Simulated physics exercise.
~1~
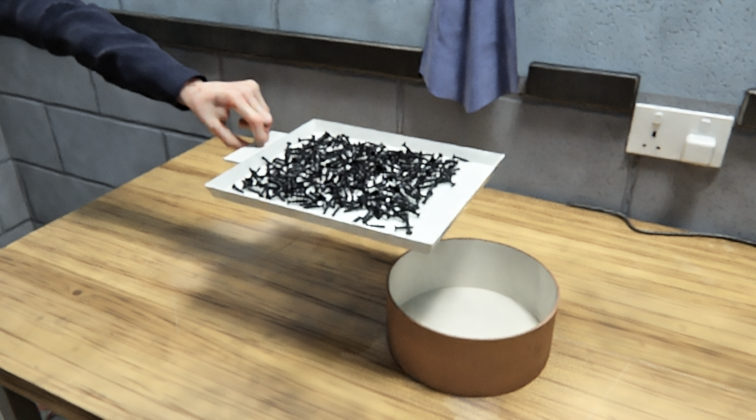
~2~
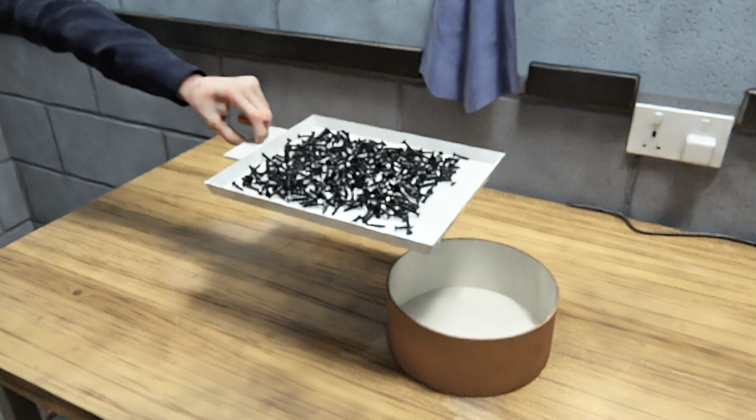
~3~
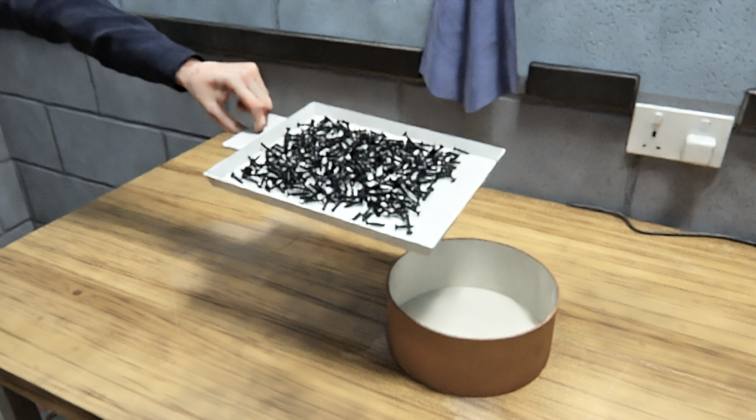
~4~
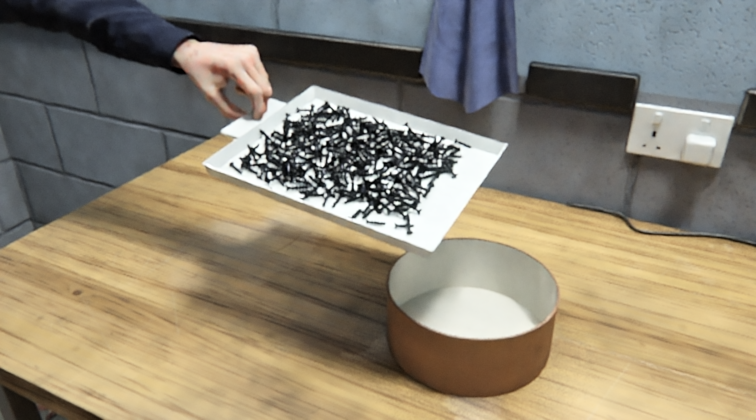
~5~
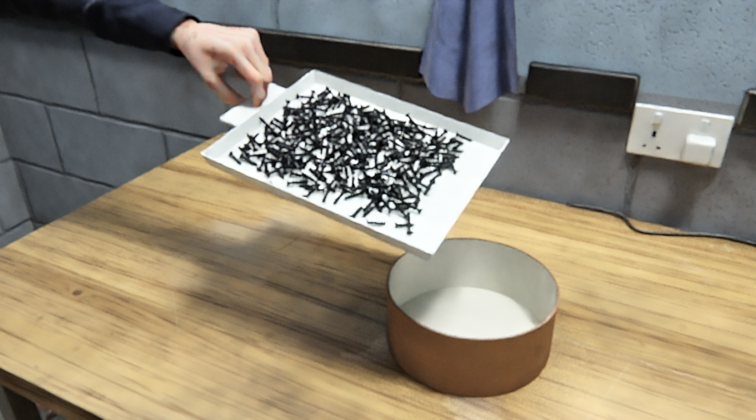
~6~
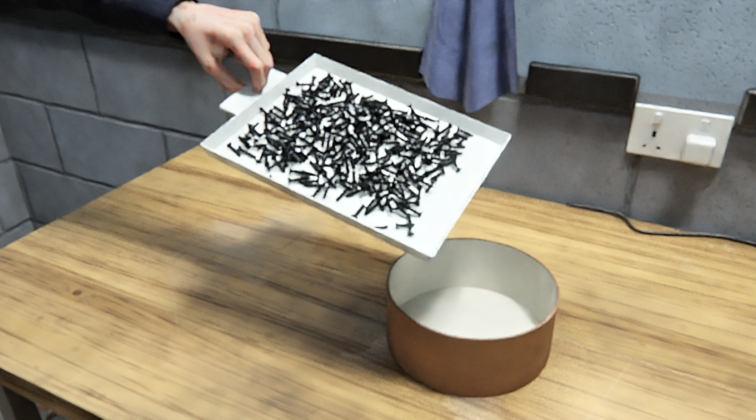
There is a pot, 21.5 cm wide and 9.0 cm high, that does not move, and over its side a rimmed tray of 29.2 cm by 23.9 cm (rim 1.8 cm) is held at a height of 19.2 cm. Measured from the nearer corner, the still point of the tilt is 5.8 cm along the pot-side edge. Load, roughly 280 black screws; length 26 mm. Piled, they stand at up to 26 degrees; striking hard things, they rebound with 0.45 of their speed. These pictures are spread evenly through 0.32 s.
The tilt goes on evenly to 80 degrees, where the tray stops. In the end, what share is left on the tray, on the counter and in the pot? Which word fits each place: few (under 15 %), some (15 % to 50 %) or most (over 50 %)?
Left on the tray gets few; counter gets most; pot gets some.
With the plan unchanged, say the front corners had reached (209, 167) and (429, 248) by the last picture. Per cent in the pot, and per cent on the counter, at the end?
In the pot: 20 per cent; on the counter: 80 per cent.
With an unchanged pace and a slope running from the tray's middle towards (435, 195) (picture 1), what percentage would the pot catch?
Something like 80 in a hundred.
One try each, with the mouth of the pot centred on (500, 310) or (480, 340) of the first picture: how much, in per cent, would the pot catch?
Spot one: Some 75 per cent; spot two: Some 100 per cent.
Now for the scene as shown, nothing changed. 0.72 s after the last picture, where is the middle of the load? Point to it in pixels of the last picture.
The middle of the load should be at about (444, 281) by then.
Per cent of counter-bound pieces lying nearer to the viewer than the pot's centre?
Roughly 100 percent of the spill.
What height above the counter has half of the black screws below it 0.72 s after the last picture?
Height: Around 16 cm.
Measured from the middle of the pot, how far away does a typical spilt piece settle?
Distance: Around 16 cm.
Then, 0.43 s after the last picture, tilt 47 degrees; the tray holds 100 %, the pot 0 %.
Then, 0.72 s after the last picture, tilt 67 degrees; the tray holds 45 %, the pot 10 %.
Then, 1.12 s after the last picture, tilt 80 degrees; the tray holds 0 %, the pot 30 %.
In the end, tray 0 %, counter 70 %, pot 30 %.
